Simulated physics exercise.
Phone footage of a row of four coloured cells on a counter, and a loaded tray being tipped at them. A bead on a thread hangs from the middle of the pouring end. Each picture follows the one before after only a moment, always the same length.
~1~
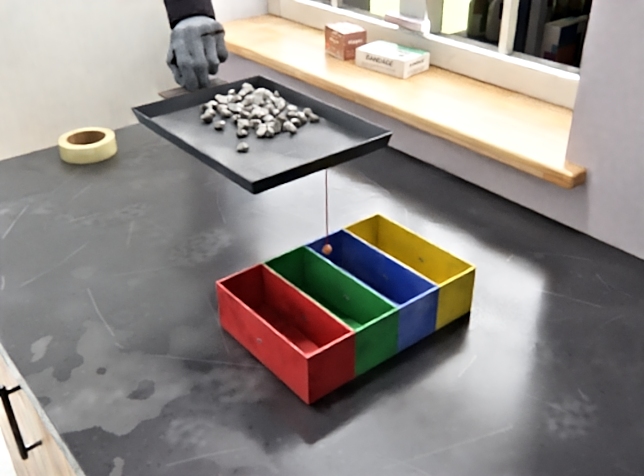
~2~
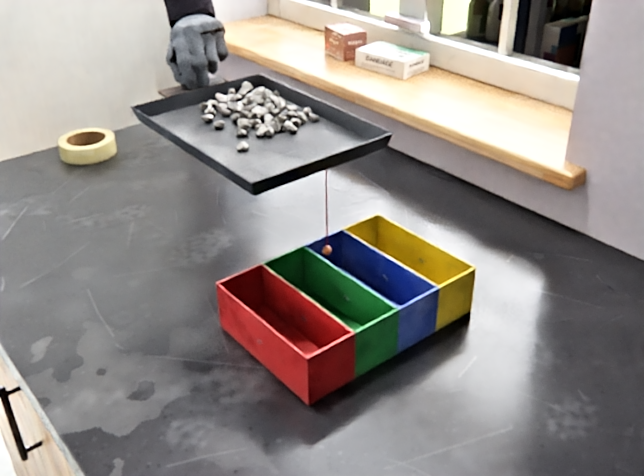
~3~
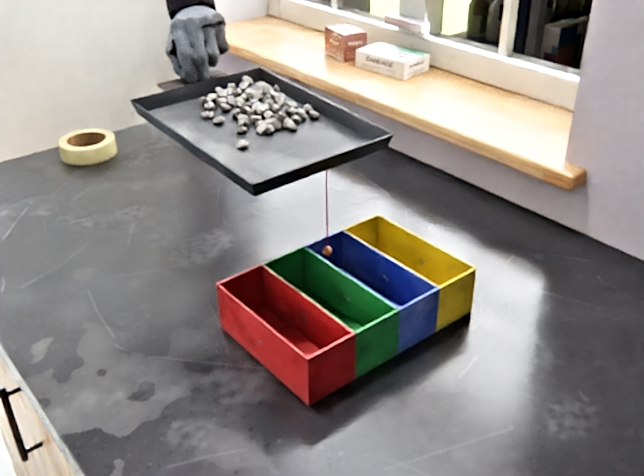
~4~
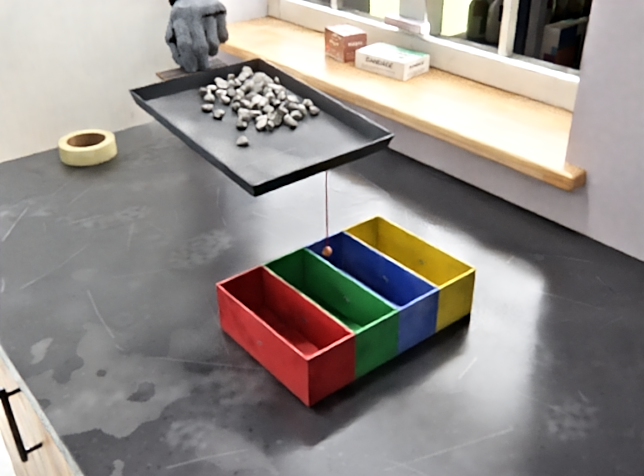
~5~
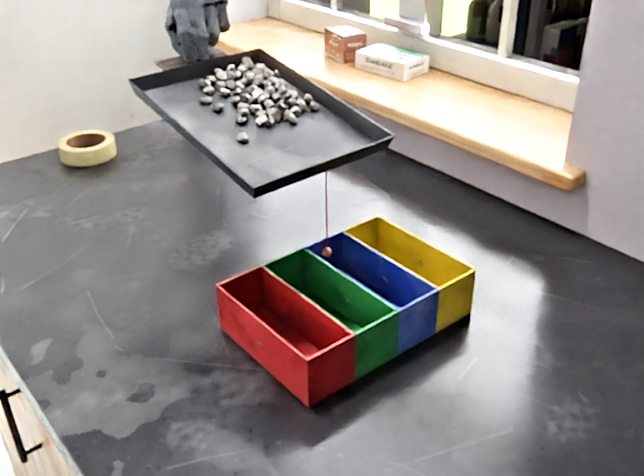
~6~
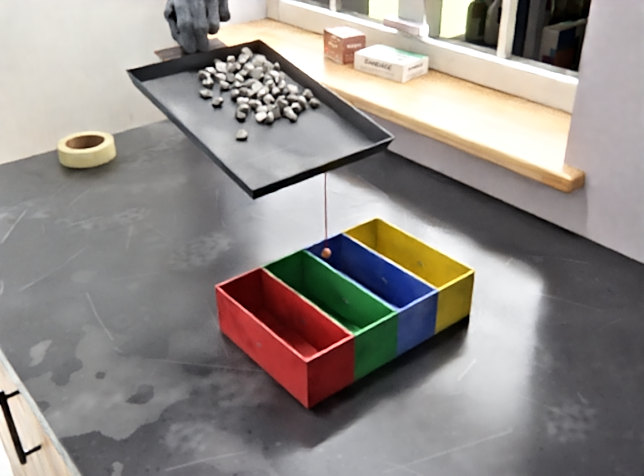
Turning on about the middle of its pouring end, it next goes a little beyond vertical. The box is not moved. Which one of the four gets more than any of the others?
Most: Blue.
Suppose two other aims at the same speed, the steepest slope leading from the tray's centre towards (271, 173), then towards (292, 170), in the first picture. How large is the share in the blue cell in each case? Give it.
Roughly 0 percent first and 20 percent second.
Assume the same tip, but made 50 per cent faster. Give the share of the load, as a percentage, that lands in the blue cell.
Something like 40 percent, give or take.
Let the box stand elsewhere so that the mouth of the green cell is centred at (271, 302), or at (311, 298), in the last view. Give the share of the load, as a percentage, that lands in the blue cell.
In the first position around 30 percent, in the second around 40 percent.
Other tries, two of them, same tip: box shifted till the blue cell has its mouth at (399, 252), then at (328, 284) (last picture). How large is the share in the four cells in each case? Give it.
First 90 %, then 90 %.
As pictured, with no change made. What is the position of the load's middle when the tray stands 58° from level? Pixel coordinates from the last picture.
Look around (343, 156) in the last picture.
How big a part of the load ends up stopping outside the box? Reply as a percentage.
0 %.
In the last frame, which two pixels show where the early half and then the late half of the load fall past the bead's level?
The opening part goes through (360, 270); what follows goes through (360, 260).
Just after the last frame, tray tipped steeply; the larger part on the tray; just a few in the blue cell; about a tenth falling or outside the box.
A moment on, tray tipped right over; roughly a third on the tray; roughly a quarter in the blue cell; about a tenth in the green cell; about a tenth in the yellow cell; roughly a third falling or outside the box.
Further on, tray tipped past a quarter turn; roughly a third in the blue cell; roughly a quarter in the green cell; roughly a quarter in the yellow cell; about a tenth in the red cell; just a few falling or outside the box.
When it is over, tray tipped past a quarter turn; roughly a third in the blue cell; roughly a quarter in the green cell; roughly a quarter in the yellow cell; about a tenth in the red cell; just a few outside the box.
